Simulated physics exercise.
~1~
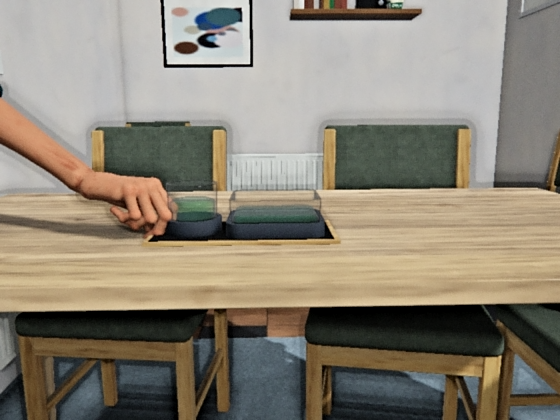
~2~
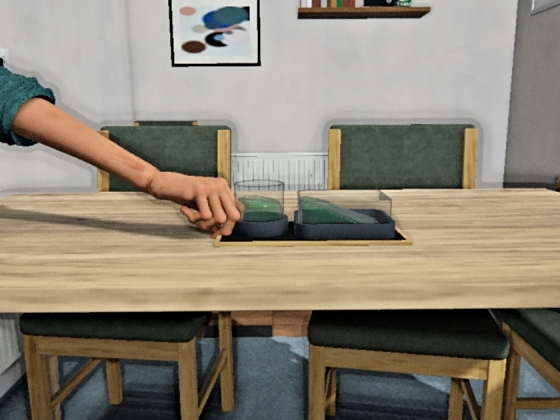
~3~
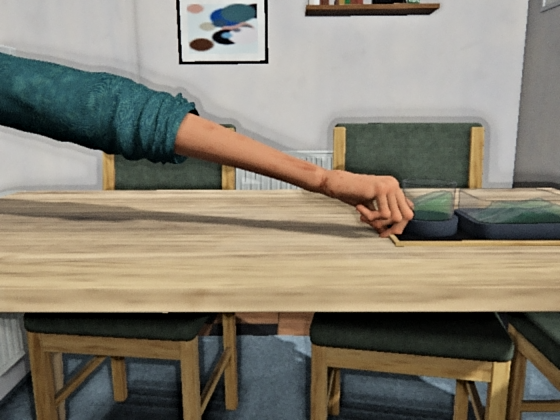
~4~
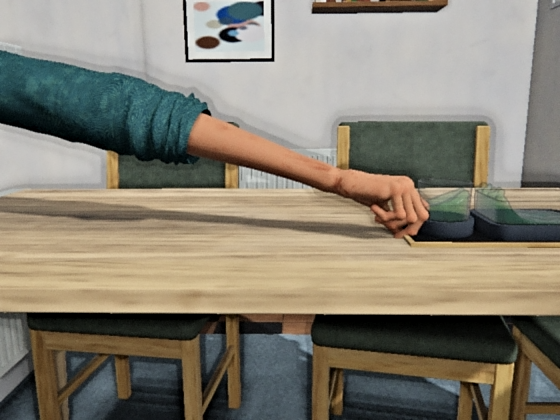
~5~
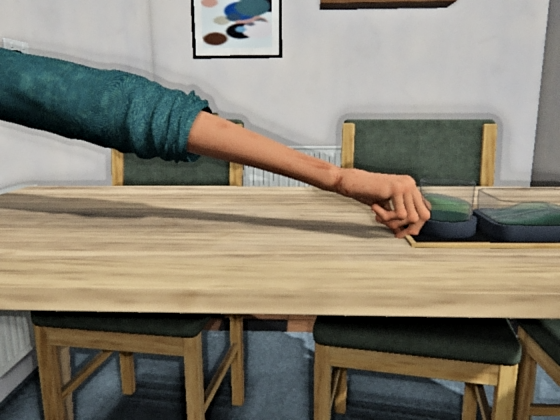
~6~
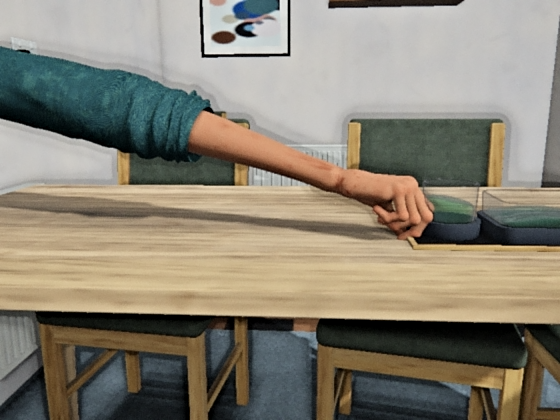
A tray holding two open containers slides right along the table, pushed by a hand, and stops.
